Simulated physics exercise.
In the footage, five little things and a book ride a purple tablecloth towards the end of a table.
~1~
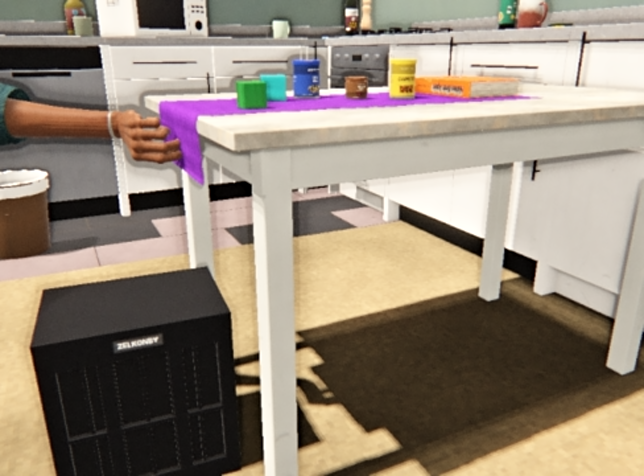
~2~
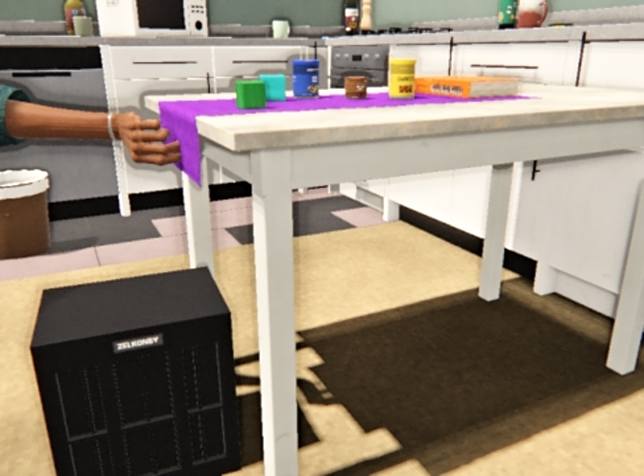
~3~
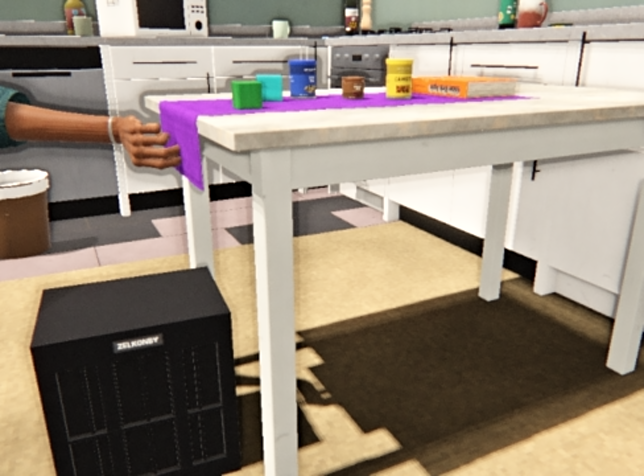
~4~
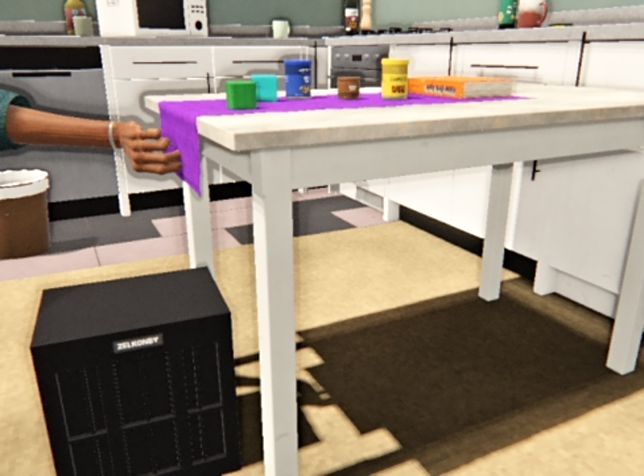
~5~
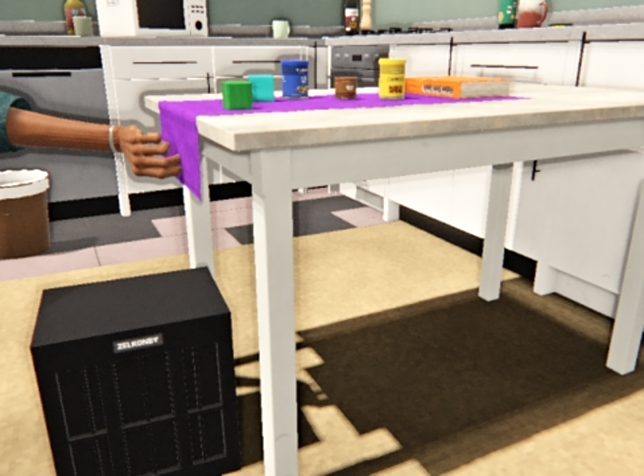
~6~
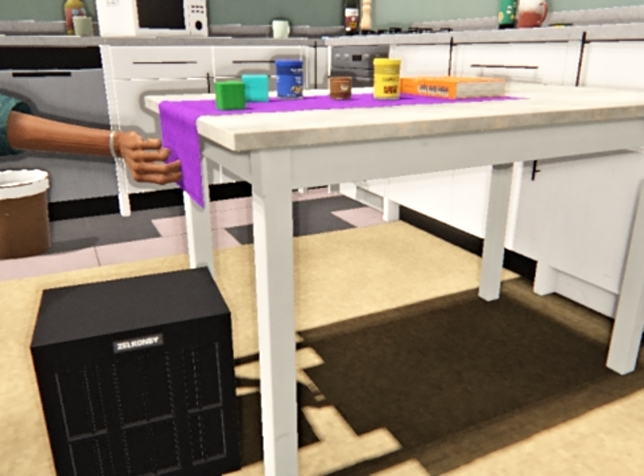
Kitchen with a hand slowly pulling a purple cloth over a table's left edge, small colourful containers and a book shifting left.
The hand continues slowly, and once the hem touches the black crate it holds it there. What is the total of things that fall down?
The tally of things that come off will be two.
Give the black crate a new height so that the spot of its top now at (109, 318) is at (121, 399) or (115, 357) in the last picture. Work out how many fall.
If so, 4 and 3.
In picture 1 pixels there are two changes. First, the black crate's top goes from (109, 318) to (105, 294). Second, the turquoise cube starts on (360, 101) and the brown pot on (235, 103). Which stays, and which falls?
In the end the turquoise cube is still on top and the brown pot is no longer on top.
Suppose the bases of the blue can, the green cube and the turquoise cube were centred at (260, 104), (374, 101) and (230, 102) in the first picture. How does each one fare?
Blue can - leaves the top. Green cube - stays aboard. Turquoise cube - leaves the top.
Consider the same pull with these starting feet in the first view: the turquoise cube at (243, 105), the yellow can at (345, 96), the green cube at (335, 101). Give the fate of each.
Looking at each one, the turquoise cube drops away, the yellow can remains in position and the green cube remains in position.
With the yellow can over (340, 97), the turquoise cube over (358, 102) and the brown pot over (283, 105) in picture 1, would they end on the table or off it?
As for the yellow can, it stays aboard; the turquoise cube stays aboard; the brown pot goes off.
A little later, hem near (184, 232); green cube gone.
Next, hem on the crate; green cube and turquoise cube gone.
When it is over, hem on the crate; green cube and turquoise cube gone. It carries off two.
